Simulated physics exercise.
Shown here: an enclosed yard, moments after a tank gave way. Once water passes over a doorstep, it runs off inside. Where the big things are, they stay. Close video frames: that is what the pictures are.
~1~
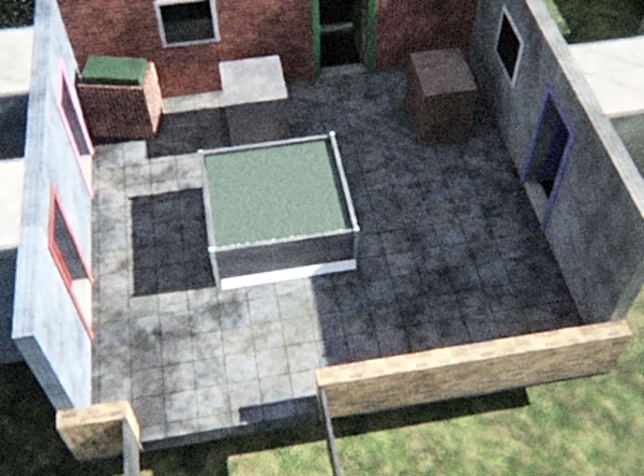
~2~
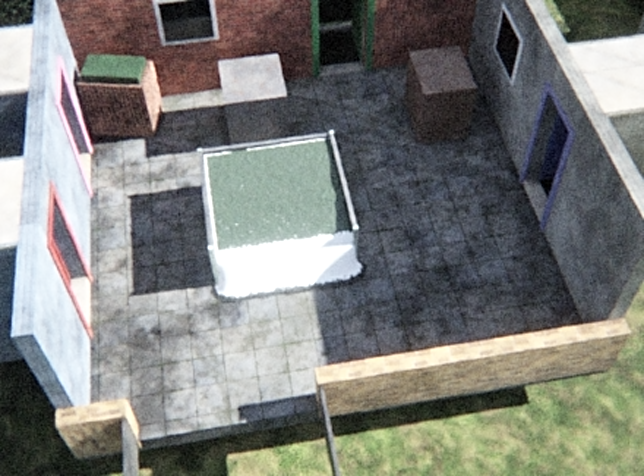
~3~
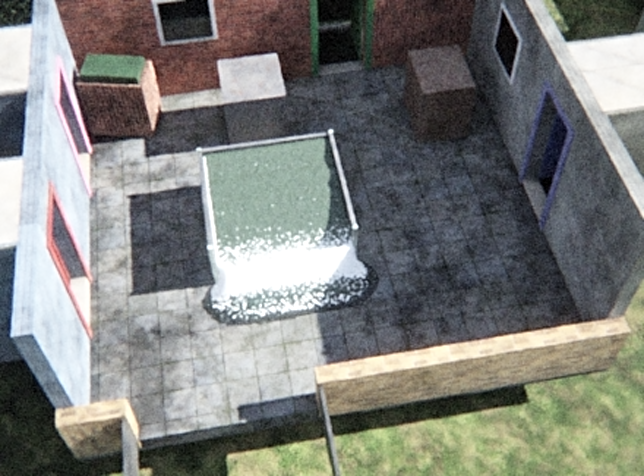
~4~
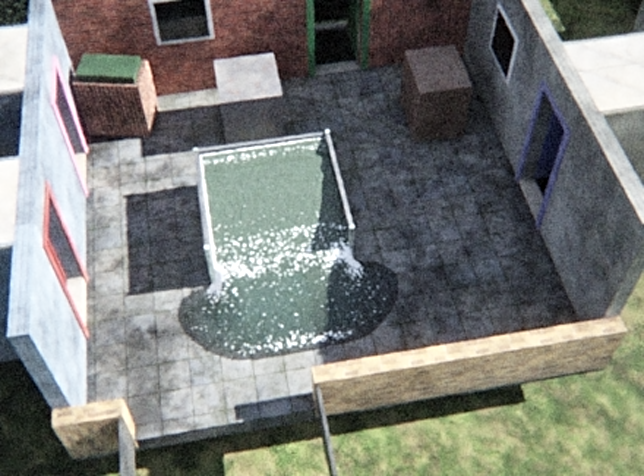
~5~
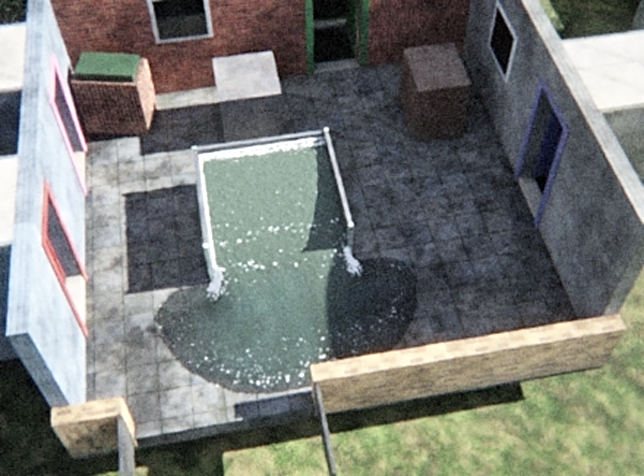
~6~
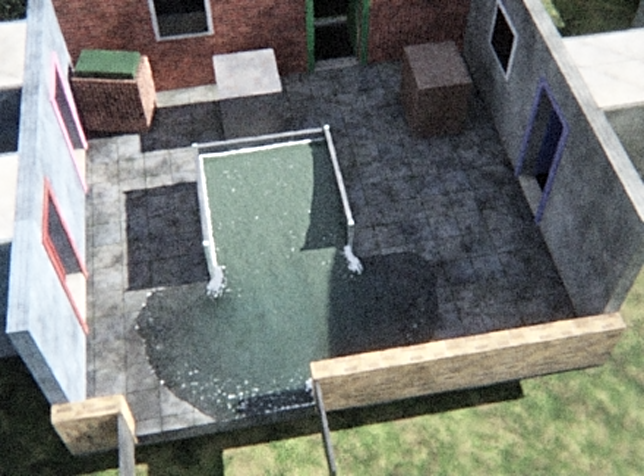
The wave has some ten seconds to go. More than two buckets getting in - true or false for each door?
Green door: False; blue door: False; red door: False; pink door: False.
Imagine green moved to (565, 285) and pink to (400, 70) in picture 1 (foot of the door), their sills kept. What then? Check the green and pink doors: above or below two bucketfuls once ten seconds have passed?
Green door exceeds the limit; pink door stays within the limit.
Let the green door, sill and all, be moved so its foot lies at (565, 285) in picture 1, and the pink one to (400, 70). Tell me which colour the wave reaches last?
That is the door marked pink.
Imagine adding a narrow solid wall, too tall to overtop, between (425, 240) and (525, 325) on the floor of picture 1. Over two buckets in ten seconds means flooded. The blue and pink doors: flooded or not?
Briefly, the blue door stays within the limit and the pink door stays within the limit.
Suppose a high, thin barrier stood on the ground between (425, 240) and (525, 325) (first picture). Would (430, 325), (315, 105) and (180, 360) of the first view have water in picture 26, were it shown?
In that order: Flooded, clear, awash.
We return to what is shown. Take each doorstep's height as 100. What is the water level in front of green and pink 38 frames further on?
The first is near 20 per cent, the second near 30 per cent.
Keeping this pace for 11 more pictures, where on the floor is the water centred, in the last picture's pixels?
Around (318, 296).
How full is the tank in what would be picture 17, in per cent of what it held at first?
28 percent or so.
A moment on, water covers 25 % of the floor; the green door not reached, the blue door not reached, the red door not reached, the pink door not reached.
Next, water covers 30 % of the floor; the green door not reached, the blue door not reached, the red door wet at the sill, nothing in, the pink door not reached.
Then, water covers 45 % of the floor; the green door not reached, the blue door wet at the sill, nothing in, the red door wet at the sill, nothing in, the pink door not reached.
Later, water covers 75 % of the floor; the green door not reached, the blue door wet at the sill, nothing in, the red door wet at the sill, nothing in, the pink door not reached.
In the end, water covers 95 % of the floor; the green door wet at the sill, nothing in, the blue door wet at the sill, nothing in, the red door wet at the sill, nothing in, the pink door wet at the sill, nothing in.
